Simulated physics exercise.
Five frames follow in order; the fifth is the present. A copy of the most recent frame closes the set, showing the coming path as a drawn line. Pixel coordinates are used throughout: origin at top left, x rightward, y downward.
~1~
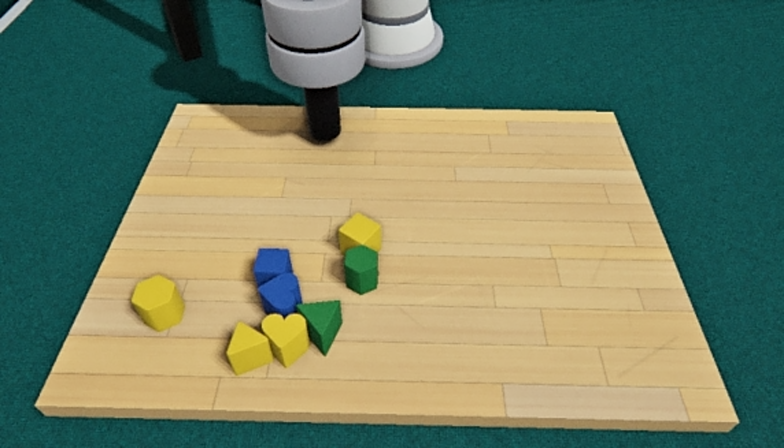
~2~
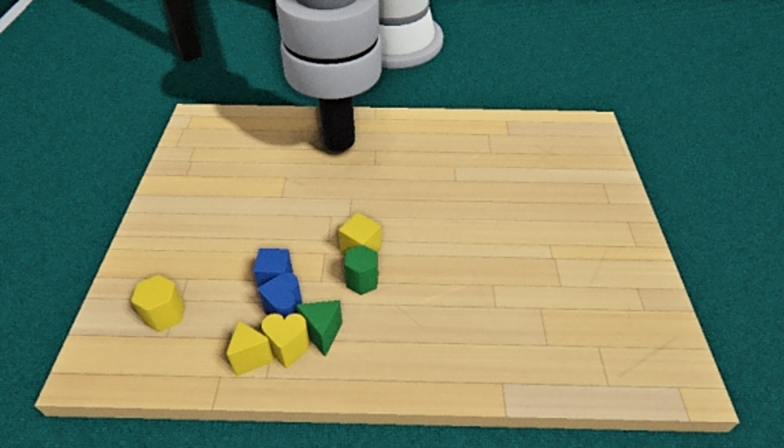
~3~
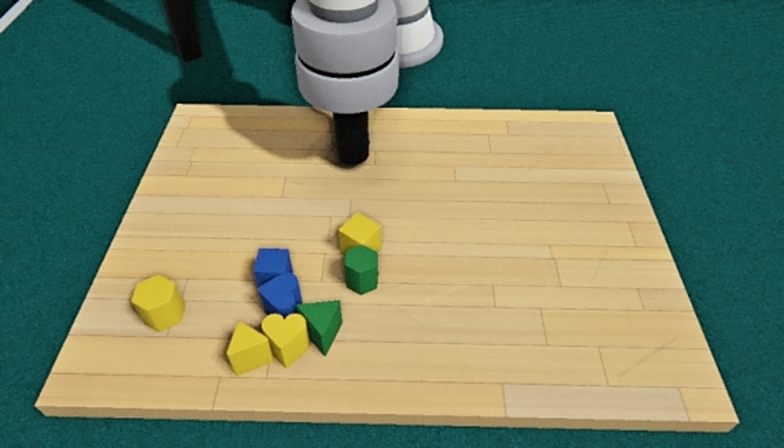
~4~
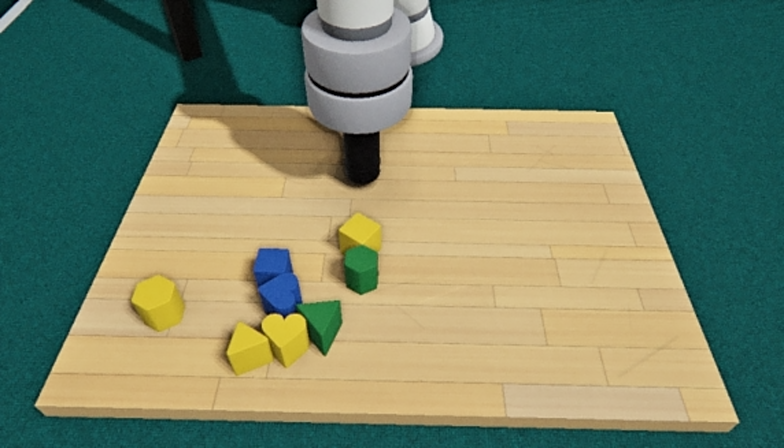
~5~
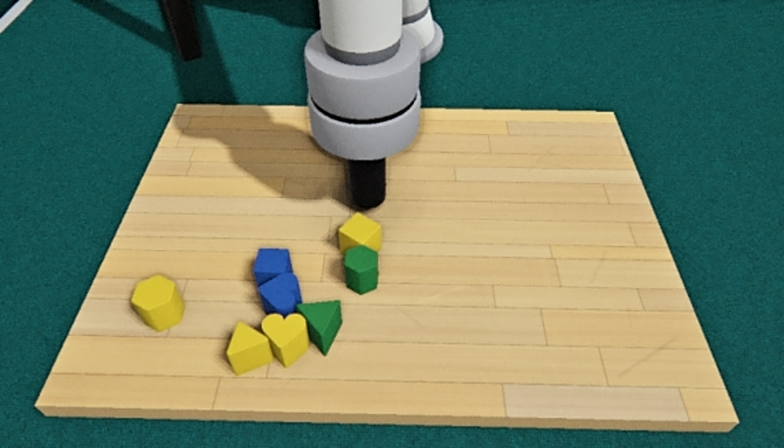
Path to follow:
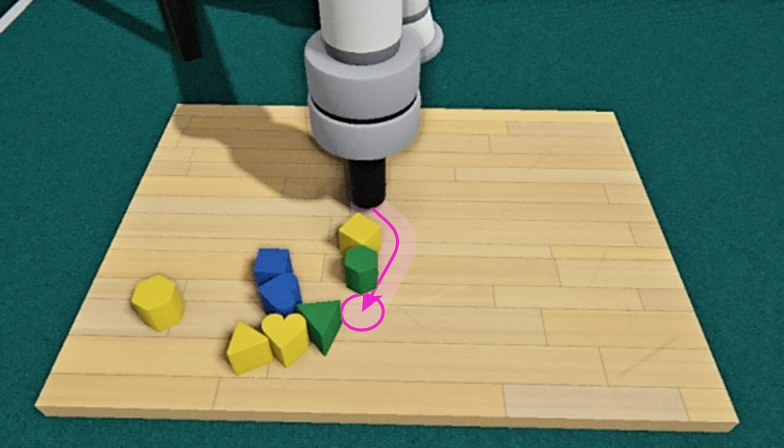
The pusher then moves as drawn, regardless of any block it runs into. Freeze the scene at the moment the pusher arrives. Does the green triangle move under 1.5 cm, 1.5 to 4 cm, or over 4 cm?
If I had to pick, the green triangle travels less than 1.5 cm here.
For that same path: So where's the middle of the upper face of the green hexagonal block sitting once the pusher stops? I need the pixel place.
So, by the moment the path ends, you'll find the top centre of the green hexagonal block at (322, 285).
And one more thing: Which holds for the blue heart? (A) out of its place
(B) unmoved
Correct choice: B.
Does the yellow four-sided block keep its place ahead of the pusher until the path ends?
I believe not.
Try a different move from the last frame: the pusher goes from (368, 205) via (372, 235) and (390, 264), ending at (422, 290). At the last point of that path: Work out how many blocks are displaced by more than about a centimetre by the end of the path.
It moves two blocks.
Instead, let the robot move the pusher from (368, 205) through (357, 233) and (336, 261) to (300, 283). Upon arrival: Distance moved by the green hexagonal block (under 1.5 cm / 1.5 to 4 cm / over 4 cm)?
Range: 1.5 to 4 cm.
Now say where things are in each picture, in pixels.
The first frame shows pusher's lower end (325, 132); blue heart (280, 290); green triangle (319, 313); yellow four-sided block (360, 227); green hexagonal block (361, 258).
The second frame shows pusher (339, 142); blocks still.
The third frame shows pusher (353, 155); blocks still.
The fourth frame shows pusher (363, 173); blocks still.
The fifth frame shows pusher (368, 197); blue heart (280, 290); green triangle (319, 313); yellow four-sided block (360, 227); green hexagonal block (361, 258).
Drawn move, from (368, 205) over (396, 234) and (385, 271) to (362, 312).
The first path, step by step. One third of the way, pusher (396, 227); nothing pushed yet.
Two thirds of the way, pusher (385, 264); yellow four-sided block (350, 234), turned 60° clockwise; green hexagonal block (353, 266).
At the end, pusher (362, 304); blue heart still; green triangle still; yellow four-sided block (350, 235), turned 65° clockwise; green hexagonal block (322, 285), turned 60° clockwise.
